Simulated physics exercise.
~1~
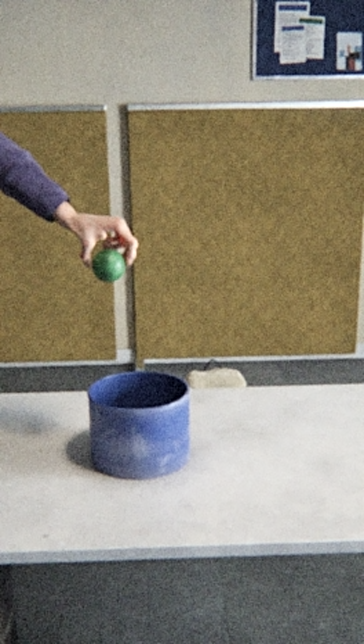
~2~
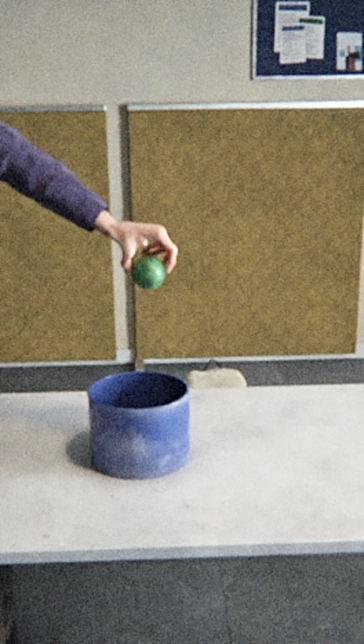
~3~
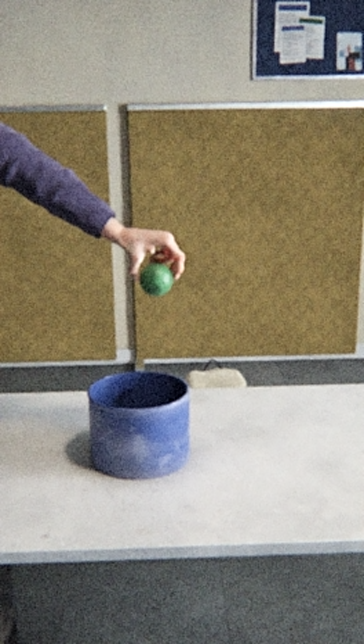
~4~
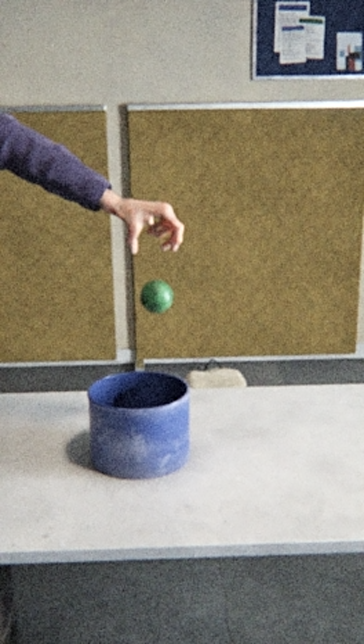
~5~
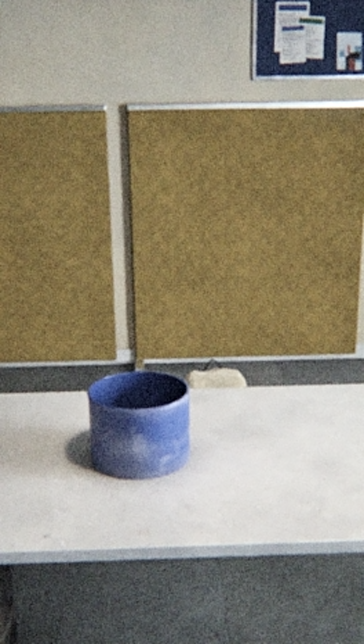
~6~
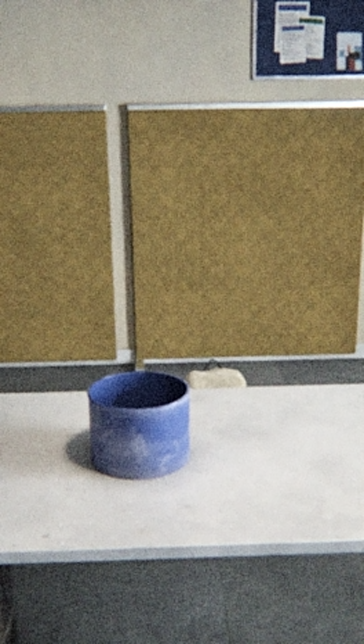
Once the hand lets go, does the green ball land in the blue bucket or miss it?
The green ball lands inside the blue bucket. It is let go above the opening and is then out of sight, with no ball left on the table around the bucket.
